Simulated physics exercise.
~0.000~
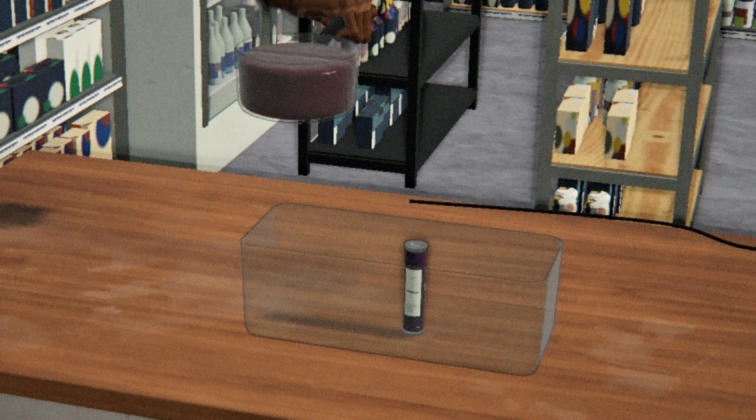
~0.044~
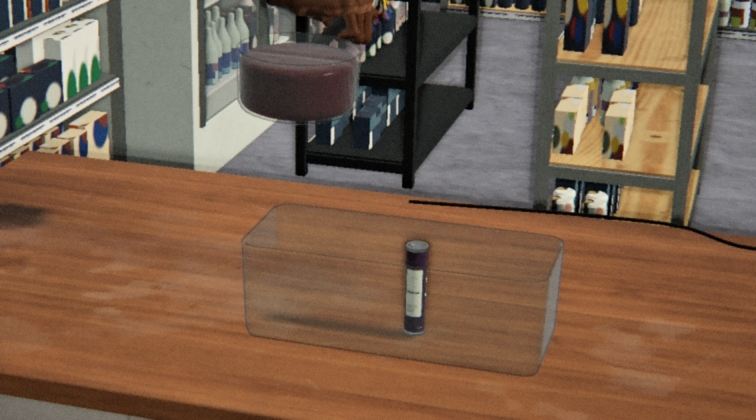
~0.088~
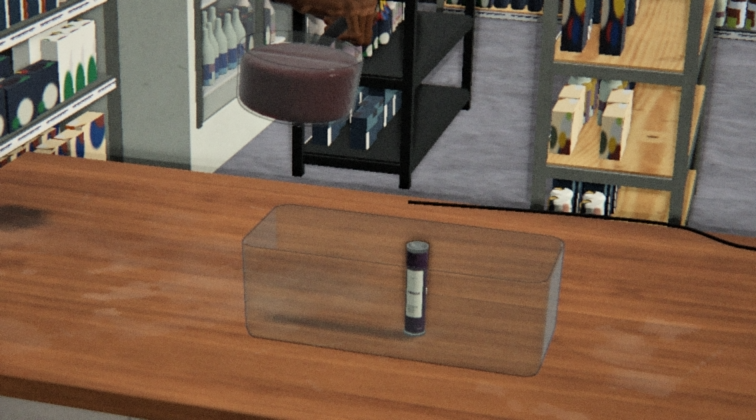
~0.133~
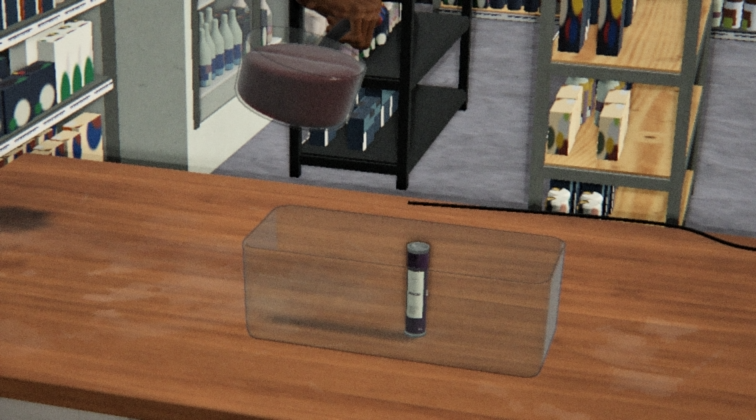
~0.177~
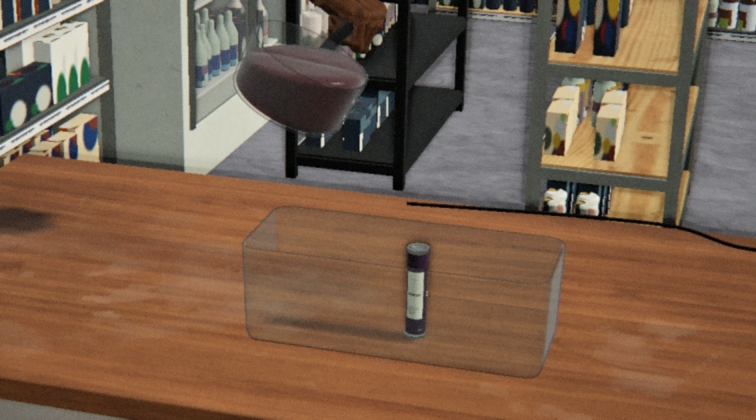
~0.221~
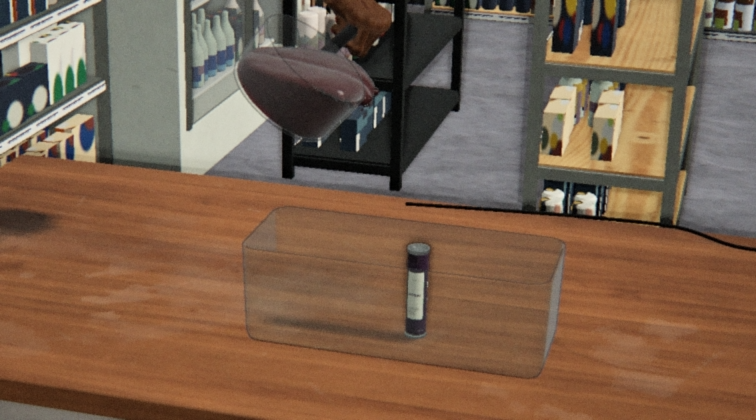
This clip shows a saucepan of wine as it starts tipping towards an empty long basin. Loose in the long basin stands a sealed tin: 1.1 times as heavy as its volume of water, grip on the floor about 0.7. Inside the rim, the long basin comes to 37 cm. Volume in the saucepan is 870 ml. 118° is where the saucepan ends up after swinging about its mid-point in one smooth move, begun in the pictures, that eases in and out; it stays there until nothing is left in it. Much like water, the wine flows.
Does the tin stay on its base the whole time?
No - I expect it will tip over.
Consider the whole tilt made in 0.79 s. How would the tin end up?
Well, the tin simply tips.
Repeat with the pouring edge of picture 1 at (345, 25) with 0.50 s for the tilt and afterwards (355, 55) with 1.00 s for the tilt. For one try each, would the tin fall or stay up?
In the first try it comes down; in the second it comes down.
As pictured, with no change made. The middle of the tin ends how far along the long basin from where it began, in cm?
8.5 cm.
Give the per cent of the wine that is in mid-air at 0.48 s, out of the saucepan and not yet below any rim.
At that moment, about 56 percent.
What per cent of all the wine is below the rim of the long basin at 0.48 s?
Estimate - around 32 in a hundred parts.
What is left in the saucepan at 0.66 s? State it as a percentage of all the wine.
Roughly 1 percent remains.
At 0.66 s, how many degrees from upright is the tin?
It leans about 5° from upright.
After 0.48 s the tilt is 110° and 13 per cent is still to pour; the tin stands where it began.
After 0.66 s the tilt is 118° and 1 per cent is still to pour; the tin leans 6°.
After 0.86 s the tilt is 118° and 0 per cent is still to pour; the tin leans 60°.
After 1.07 s the tilt is 118° and 0 per cent is still to pour; the tin lies on its side.
In the end the tin lies on its side.
